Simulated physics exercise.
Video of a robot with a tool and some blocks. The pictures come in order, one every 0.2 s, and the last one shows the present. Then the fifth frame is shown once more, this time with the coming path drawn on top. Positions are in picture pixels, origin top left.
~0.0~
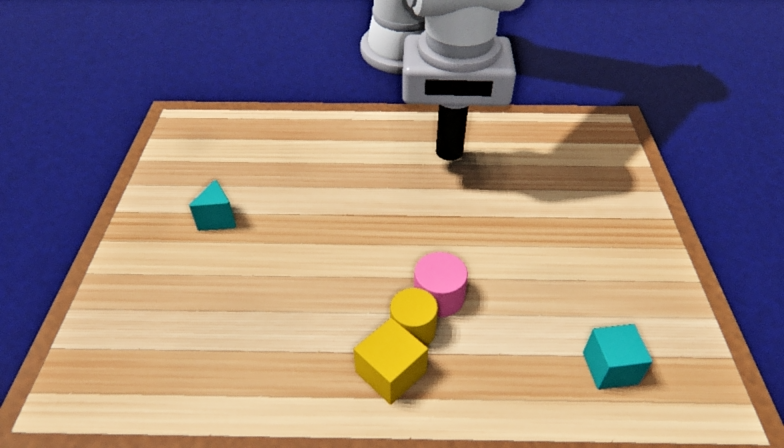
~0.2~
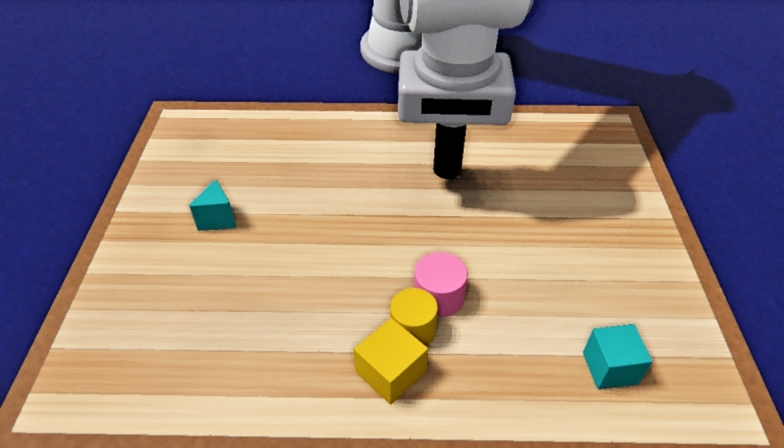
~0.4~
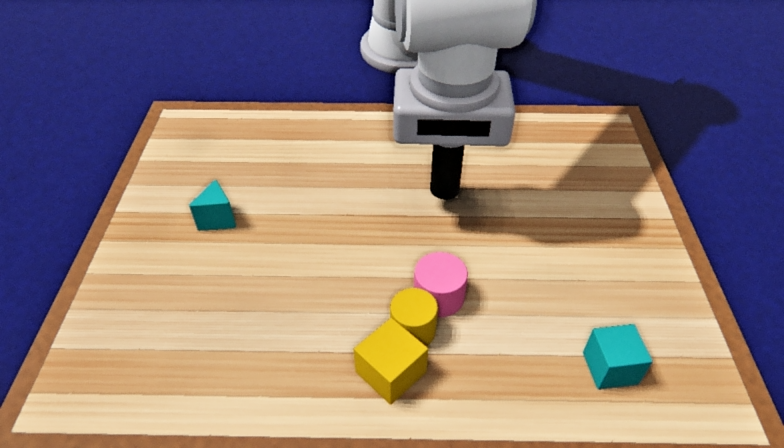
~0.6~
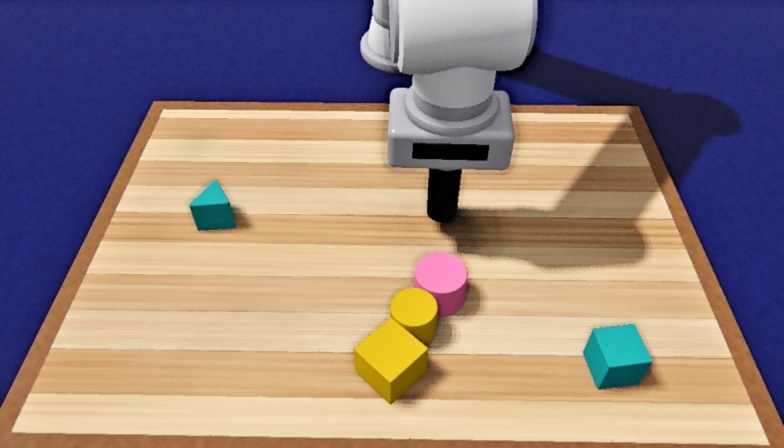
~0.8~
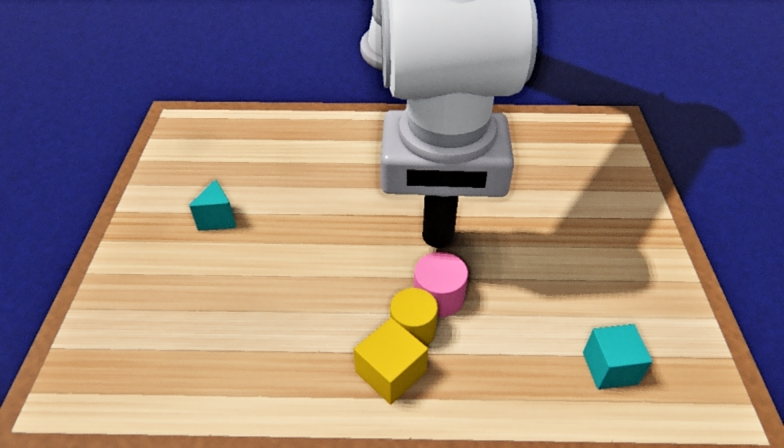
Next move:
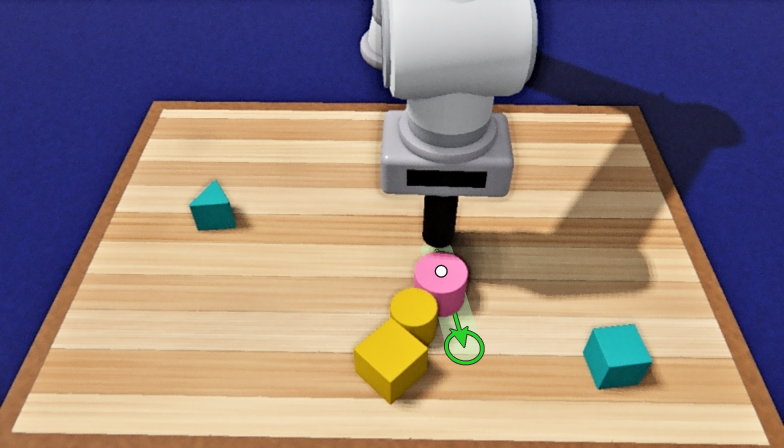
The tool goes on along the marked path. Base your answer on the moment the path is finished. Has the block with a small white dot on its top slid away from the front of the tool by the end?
No, that is not how it ends up.
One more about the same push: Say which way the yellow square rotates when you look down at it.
From the top: Counterclockwise.
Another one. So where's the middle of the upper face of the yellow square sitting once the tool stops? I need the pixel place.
Pixel (368, 370).
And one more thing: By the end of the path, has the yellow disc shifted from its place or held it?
My prediction: It moves.
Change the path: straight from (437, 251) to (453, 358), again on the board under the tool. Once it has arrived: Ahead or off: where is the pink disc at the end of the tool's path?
When the path is over, you would find the pink disc still in front of the tool.
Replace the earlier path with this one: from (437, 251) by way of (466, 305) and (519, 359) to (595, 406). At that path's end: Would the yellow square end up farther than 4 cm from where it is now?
Going by the path, no.
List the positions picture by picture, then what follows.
In the first frame, tool's lower end at (449, 152); yellow square at (391, 348); yellow disc at (414, 306); pink disc at (441, 271).
In the second frame, tool at (447, 170); blocks still.
In the third frame, tool at (445, 190); blocks still.
In the fourth frame, tool at (442, 212); blocks still.
In the fifth frame, tool at (438, 237); yellow square at (391, 348); yellow disc at (414, 306); pink disc at (441, 271).
Drawn move, in a line from (437, 251) to (464, 347); the dot is on the pink disc.
On the path given first. One third of the way, tool at (447, 267); yellow square at (383, 356), turned 15° anticlockwise; yellow disc at (410, 319); pink disc at (448, 291).
Two thirds of the way, tool at (456, 299); yellow square at (368, 370), turned 20° anticlockwise; yellow disc at (409, 336); pink disc at (461, 326).
At the end, tool at (467, 334); yellow square at (368, 370), turned 20° anticlockwise; yellow disc at (408, 336); pink disc at (468, 365).
